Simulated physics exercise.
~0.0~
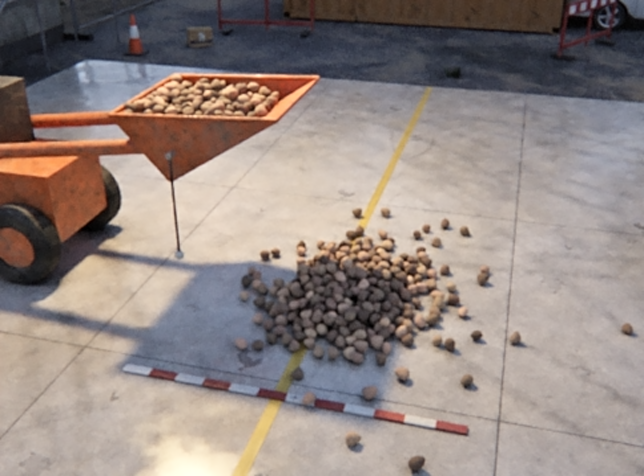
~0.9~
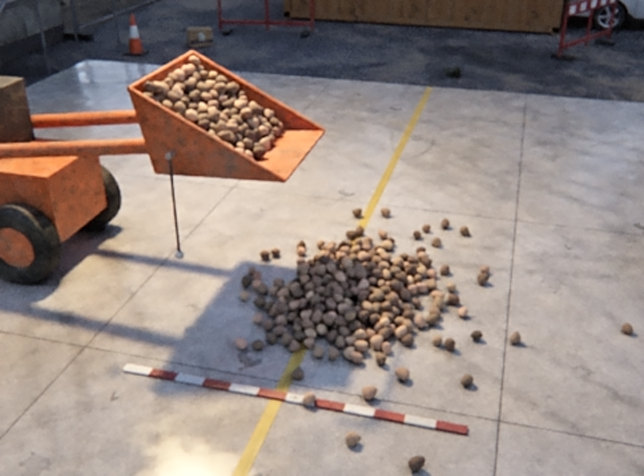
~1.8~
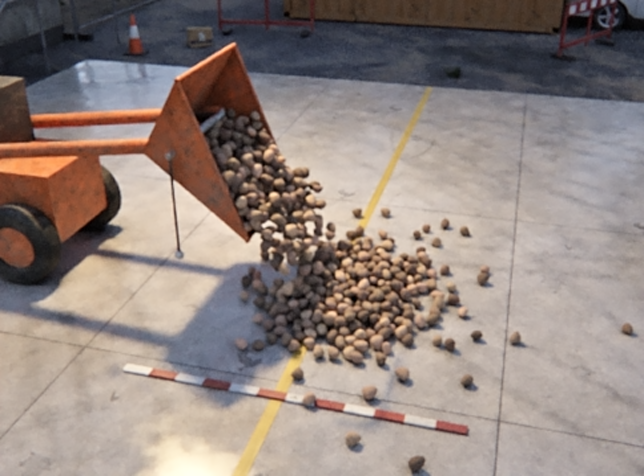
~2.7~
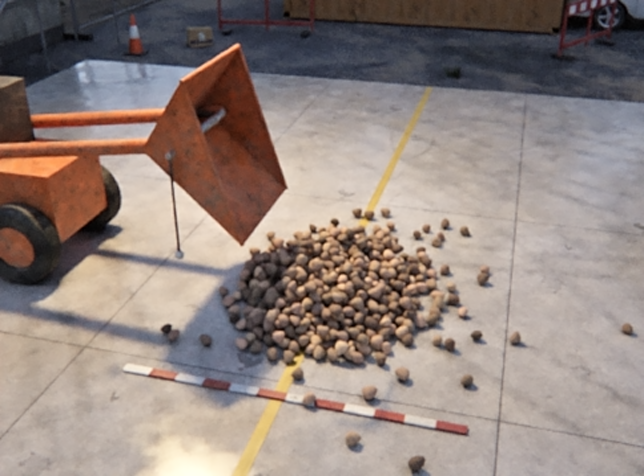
At first, an orange loader on the left holds a raised bucket full of rounded brown stones beside a loose heap lying across a yellow line on the pale concrete. The bucket tips forward to the right, its front edge dropping while the stones stay inside. It tilts more steeply, and the stones pour over the lip onto the near left side of the heap. Finally the bucket hangs empty, steeply tipped, above a larger, broader pile that covers part of the line, with a few stray stones scattered around it and the red and white staff lying in front.
